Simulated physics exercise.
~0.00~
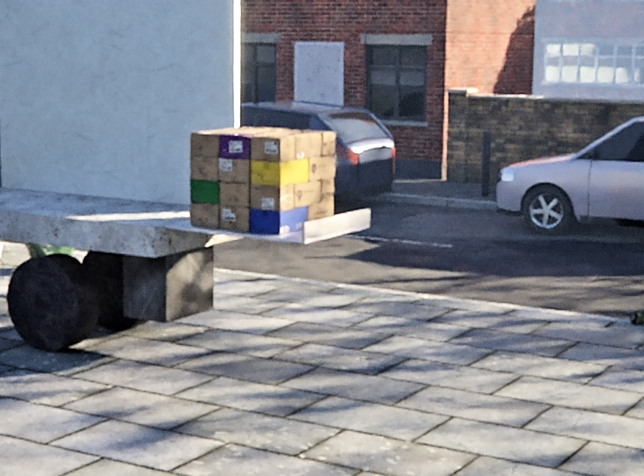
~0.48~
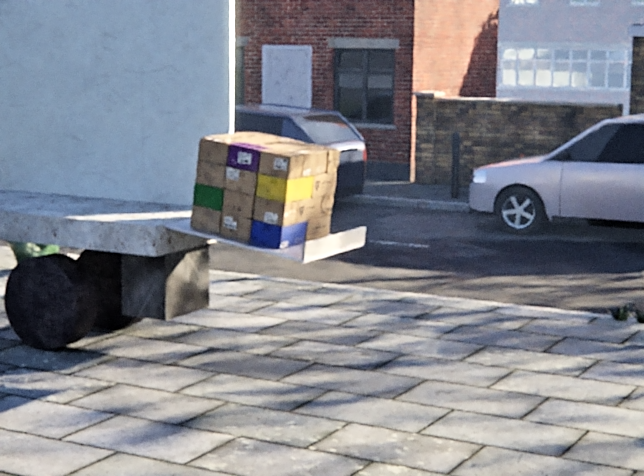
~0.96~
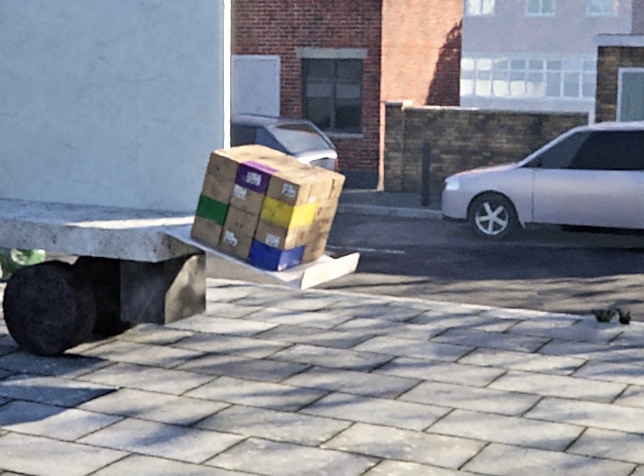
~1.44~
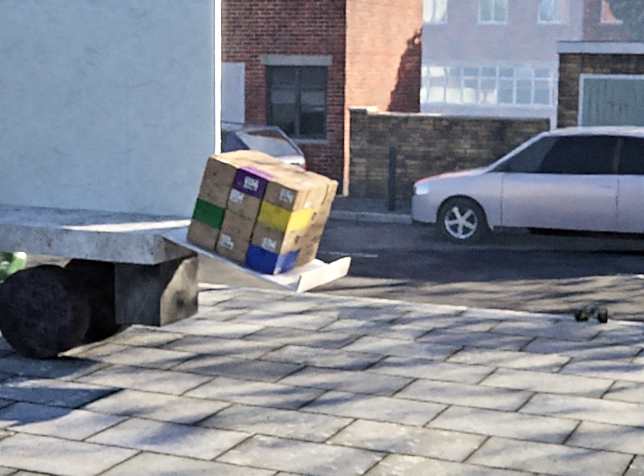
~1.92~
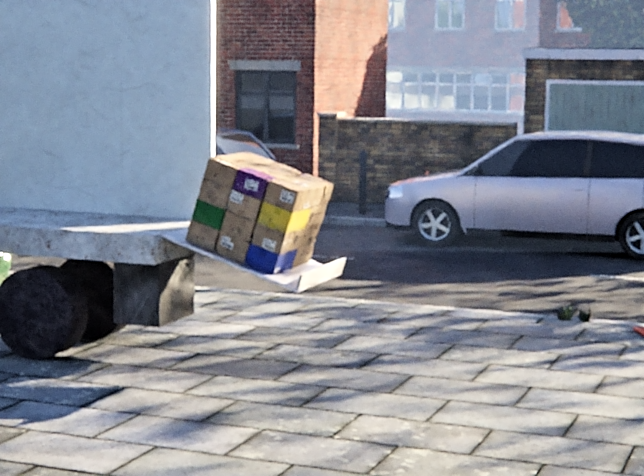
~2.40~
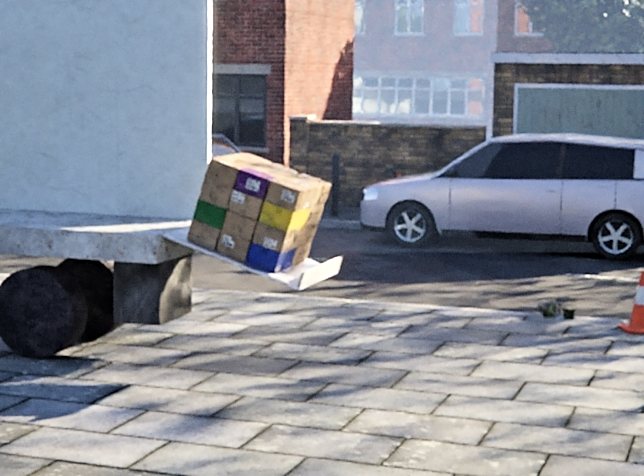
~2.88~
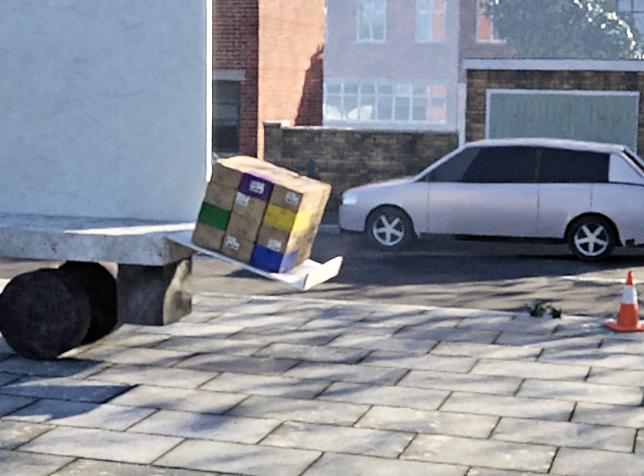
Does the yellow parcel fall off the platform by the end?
No, the yellow parcel stays in its place in the block, which rests on the tilted platform at the end.
